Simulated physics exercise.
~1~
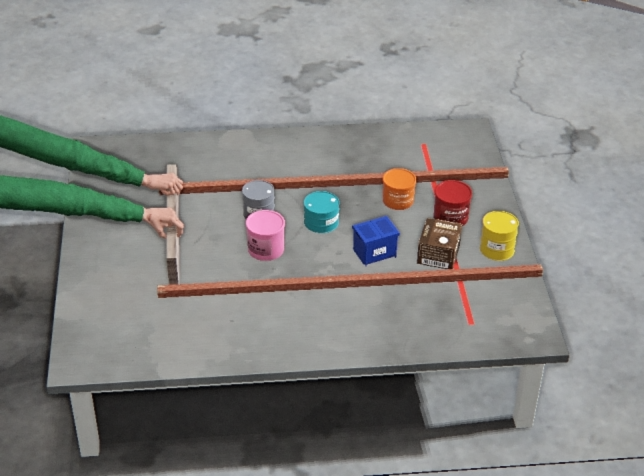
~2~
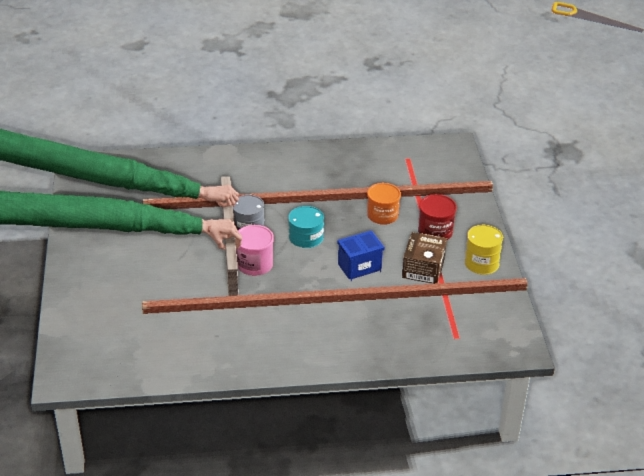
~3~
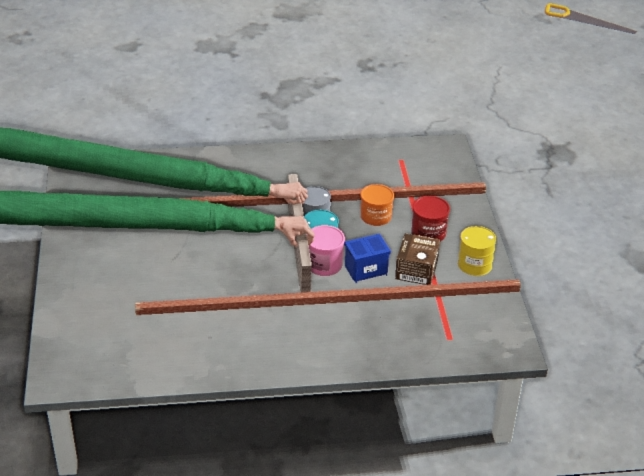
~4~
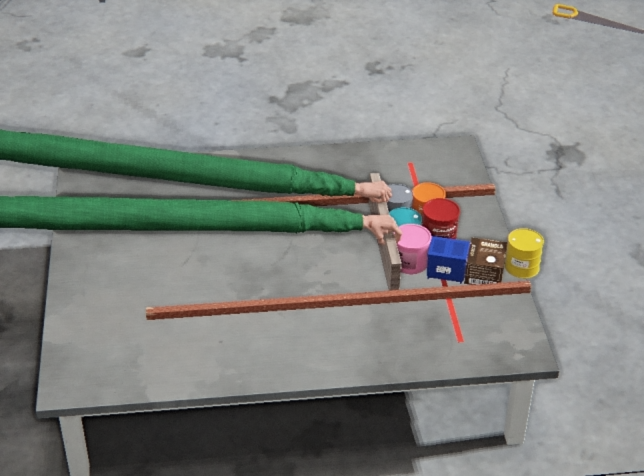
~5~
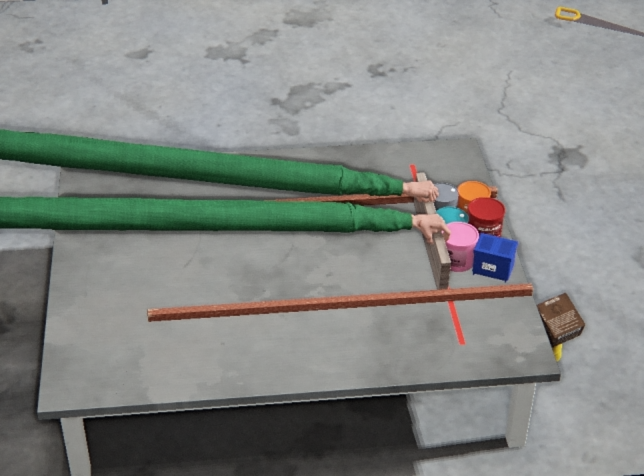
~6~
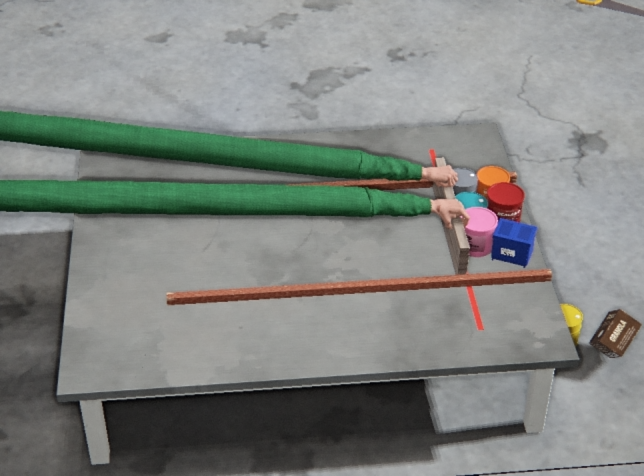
To begin with, two green-sleeved arms hold a plank upright at the left of a grey table, where colourful cans and boxes sit scattered between two reddish-brown rails. The hands push the plank right, reaching the grey and pink cans, then gathering the turquoise one and the blue box. As the shove continues, the packages bunch together and slide across the red line towards the right edge. The yellow can and the brown box then tumble off the end. Finally the plank halts near the line, with the remaining six packages still crowded on the table.
